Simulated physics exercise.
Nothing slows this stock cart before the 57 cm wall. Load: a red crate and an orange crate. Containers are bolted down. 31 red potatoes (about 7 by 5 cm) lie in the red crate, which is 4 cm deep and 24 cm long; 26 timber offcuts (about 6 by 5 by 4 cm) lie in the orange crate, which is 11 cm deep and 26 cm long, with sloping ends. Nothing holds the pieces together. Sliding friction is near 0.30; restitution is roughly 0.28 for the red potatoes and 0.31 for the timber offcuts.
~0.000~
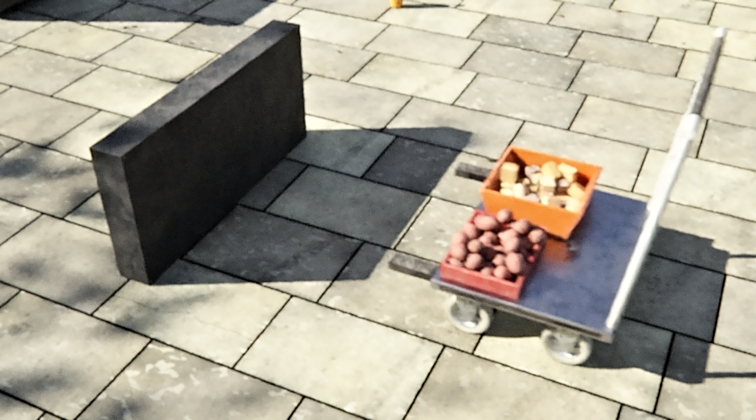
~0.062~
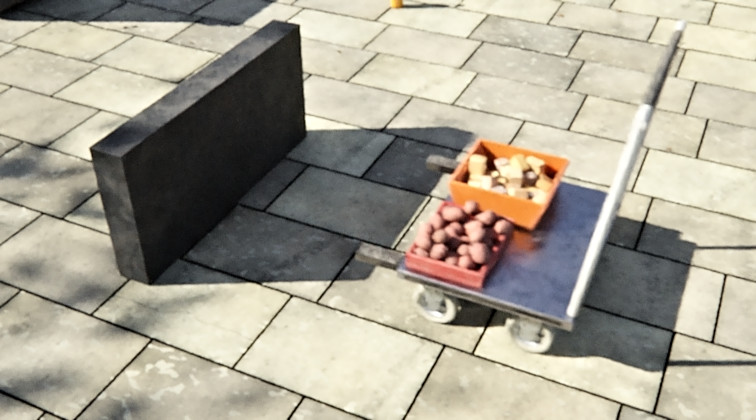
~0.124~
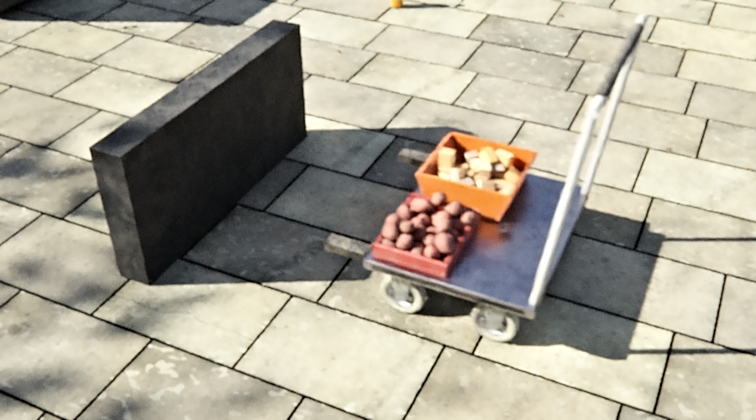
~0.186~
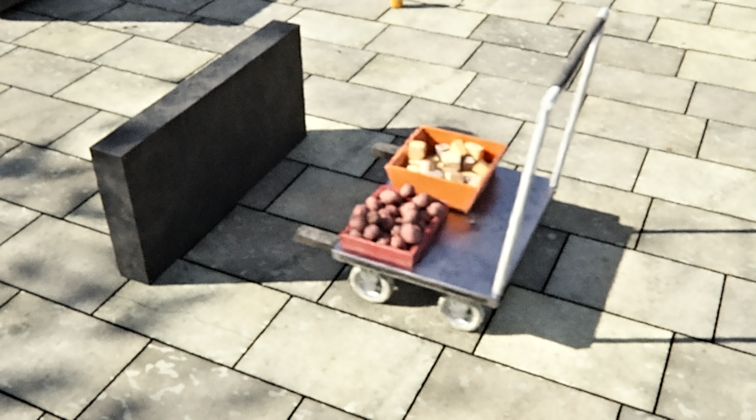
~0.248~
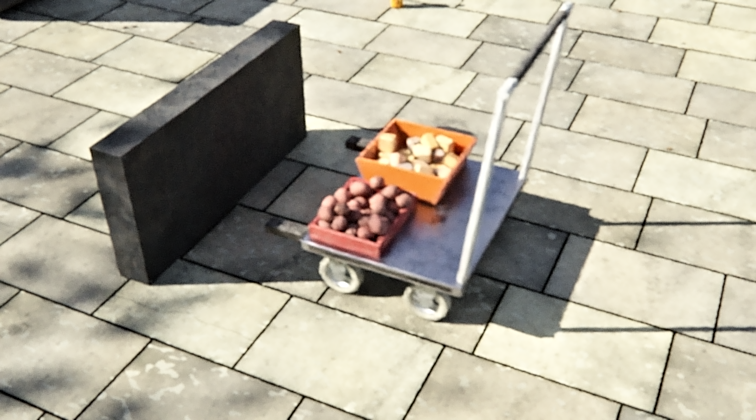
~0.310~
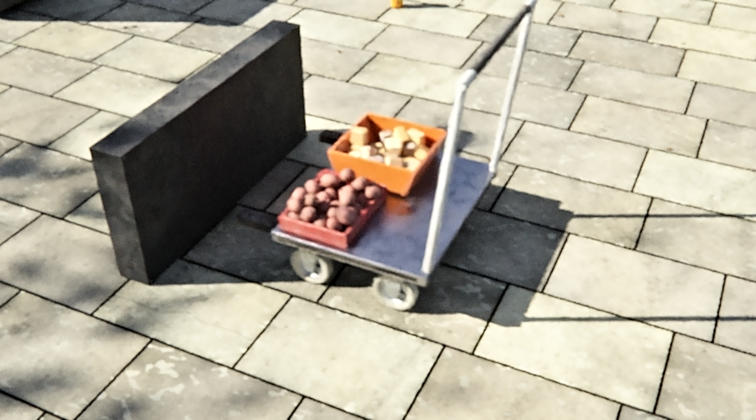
On a sunlit paved area, a flatbed trolley carrying red potatoes and timber offcuts in two crates rolls left toward a dark upright slab.
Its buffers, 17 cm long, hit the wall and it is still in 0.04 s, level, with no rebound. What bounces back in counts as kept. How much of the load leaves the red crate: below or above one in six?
The red crate loses more than a sixth of its red potatoes.
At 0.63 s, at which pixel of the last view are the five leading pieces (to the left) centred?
At about (208, 189).
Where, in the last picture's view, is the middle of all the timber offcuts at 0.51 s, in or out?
Near (320, 139).
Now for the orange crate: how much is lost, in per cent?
Lost: Orange crate 5 per cent.
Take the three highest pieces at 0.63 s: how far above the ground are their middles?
About 40 cm.
After 0.41 s, contact with the wall.
After 0.51 s, red crate 26 in, 5 out and orange crate 26 in, 0 out.
After 0.63 s, red crate 21 in, 10 out and orange crate 25 in, 1 out.
After 0.86 s, red crate 19 in, 12 out and orange crate 25 in, 1 out.
Final count (at 1.37 s), red crate 17 in, 14 out and orange crate 25 in, 1 out. Asked share, 14 of 31, 45 per cent.
